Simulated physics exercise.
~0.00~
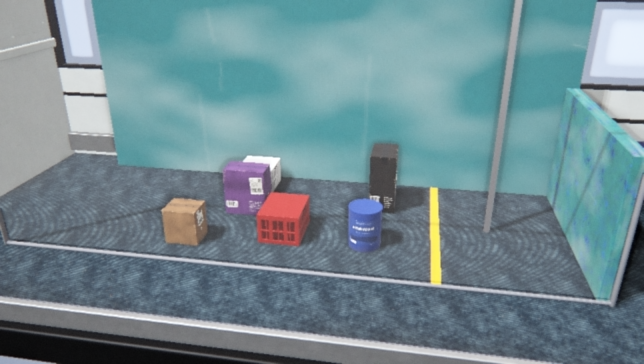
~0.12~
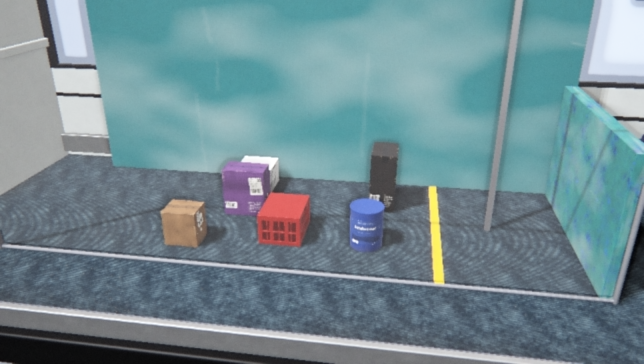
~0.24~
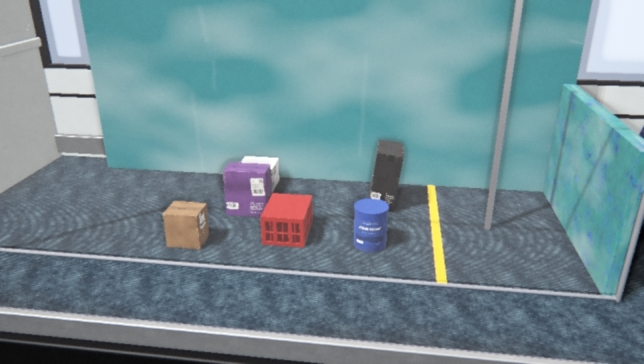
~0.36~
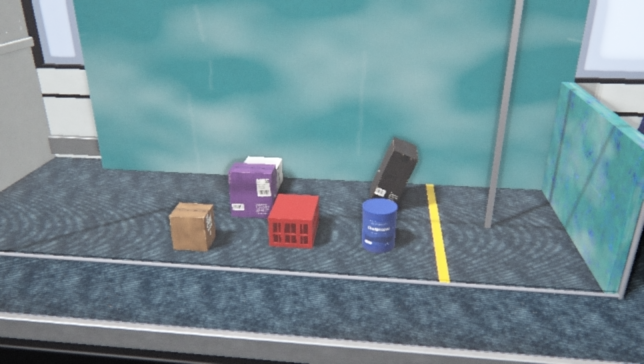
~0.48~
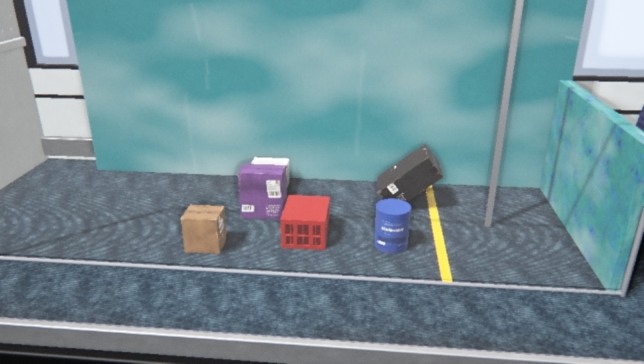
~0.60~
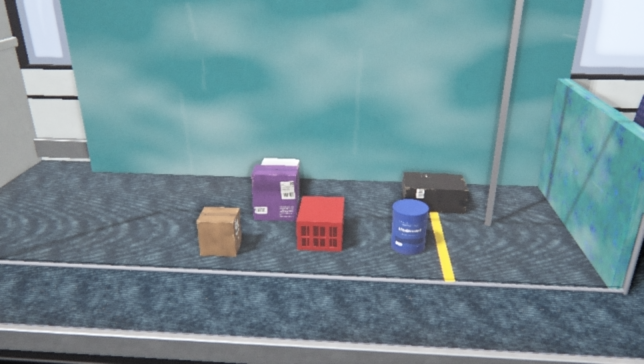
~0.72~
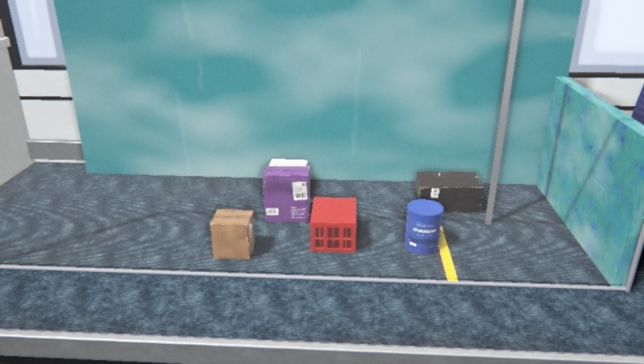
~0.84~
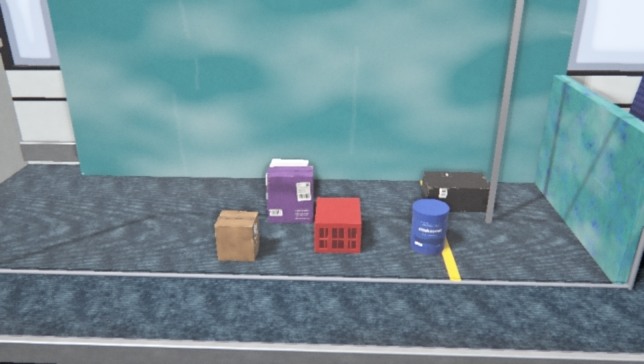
In the video, boxes, a red crate and a blue barrel stand on a dark floor before a teal wall; the tall black box tips rightward onto its side across the yellow line as the others slide right, and all end short of the line except the black box.
